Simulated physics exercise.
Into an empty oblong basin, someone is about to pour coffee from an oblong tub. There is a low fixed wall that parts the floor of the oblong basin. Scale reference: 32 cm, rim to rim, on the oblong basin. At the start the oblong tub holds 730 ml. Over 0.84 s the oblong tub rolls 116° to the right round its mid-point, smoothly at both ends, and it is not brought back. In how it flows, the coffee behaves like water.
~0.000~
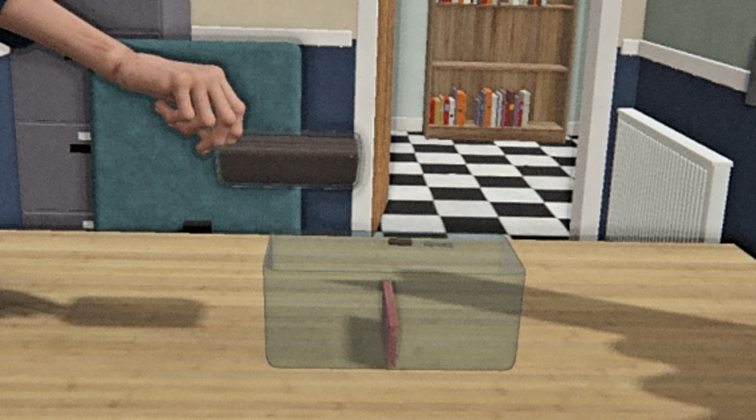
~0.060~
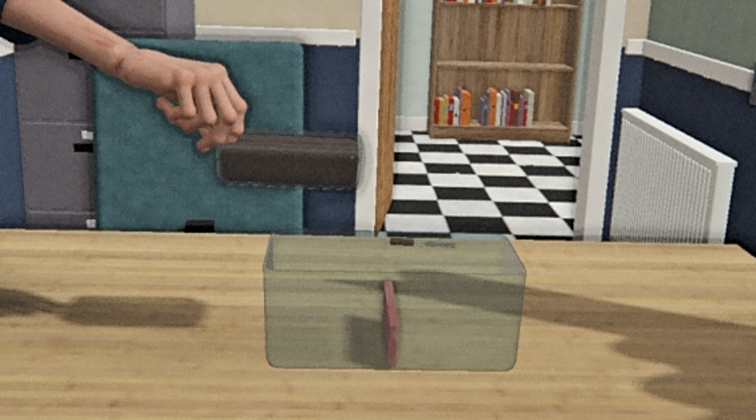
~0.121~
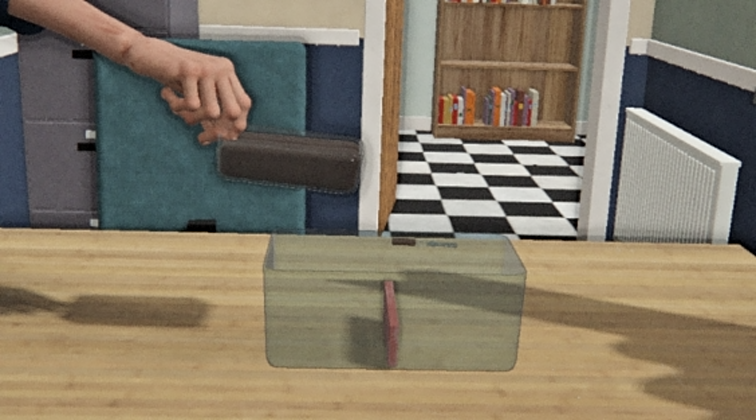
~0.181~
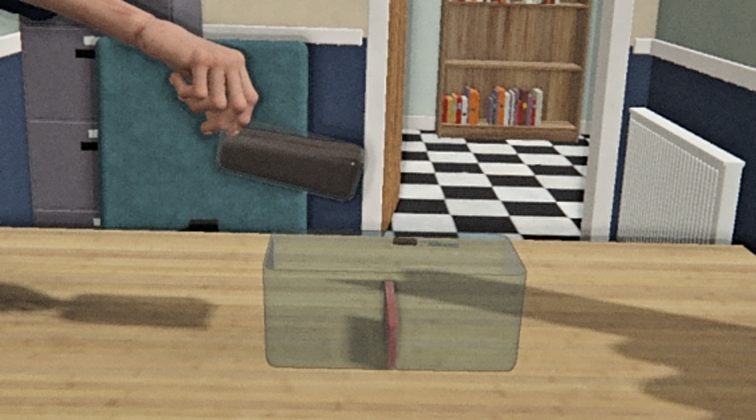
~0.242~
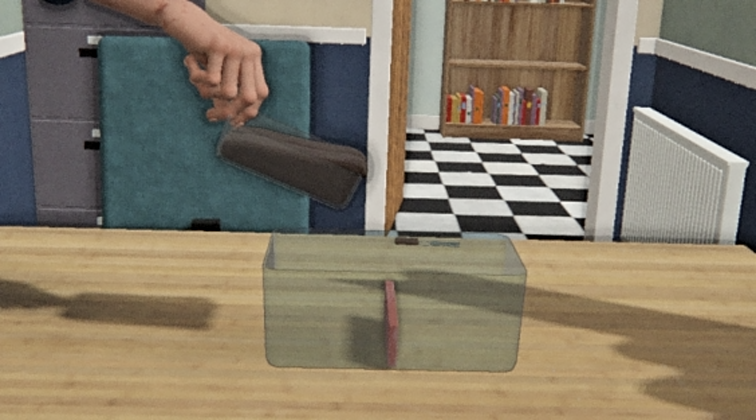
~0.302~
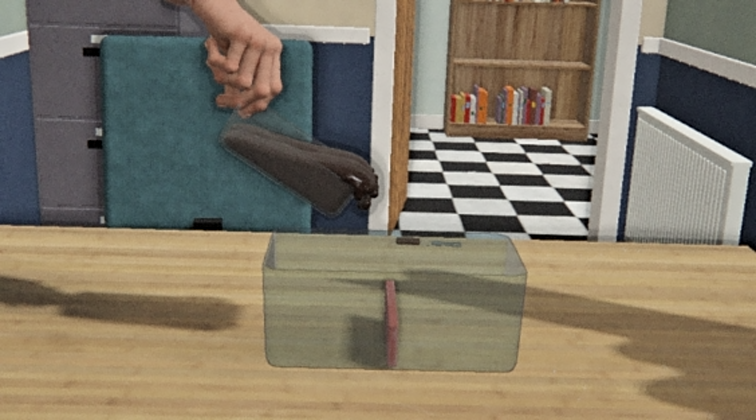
A dark oblong tub, beneath a hand above a clear, empty oblong basin on a wooden table, starts out level. It rolls to the right, its right end dipping slightly at first and then more steeply, while the hand shifts a little to the right above it.
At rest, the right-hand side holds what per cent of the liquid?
It holds some 66 in every hundred.
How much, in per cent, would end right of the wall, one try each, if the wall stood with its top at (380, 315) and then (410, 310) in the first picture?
I'd put it at about 75 per cent for the first and about 35 per cent for the second.
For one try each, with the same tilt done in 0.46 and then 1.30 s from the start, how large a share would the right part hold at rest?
15 in a hundred, followed by 70 in a hundred.
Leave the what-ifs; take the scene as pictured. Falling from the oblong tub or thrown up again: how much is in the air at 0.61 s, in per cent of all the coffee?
Roughly 10 percent.
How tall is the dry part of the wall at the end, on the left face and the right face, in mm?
Roughly 48 mm on the left side and roughly 38 mm on the right.
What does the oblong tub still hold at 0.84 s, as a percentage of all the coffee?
Remaining share: Approx. 0 %.
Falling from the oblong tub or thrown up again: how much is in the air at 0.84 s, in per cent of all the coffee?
Roughly 1 per cent.
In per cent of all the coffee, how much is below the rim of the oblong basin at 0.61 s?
I'd estimate some 88 percent of the liquid.
By 0.61 s the tilt is 96° and 2 per cent is still to pour, 24 is left of the wall and 64 right of it.
By 0.84 s the tilt is 116° and 0 per cent is still to pour, 32 is left of the wall and 66 right of it.
By 1.08 s the tilt is 116° and 0 per cent is still to pour, 33 is left of the wall and 66 right of it.
By 1.34 s the tilt is 116° and 0 per cent is still to pour, 33 is left of the wall and 66 right of it.
At rest 33 per cent lies left of the wall, 66 right of it and 1 outside.
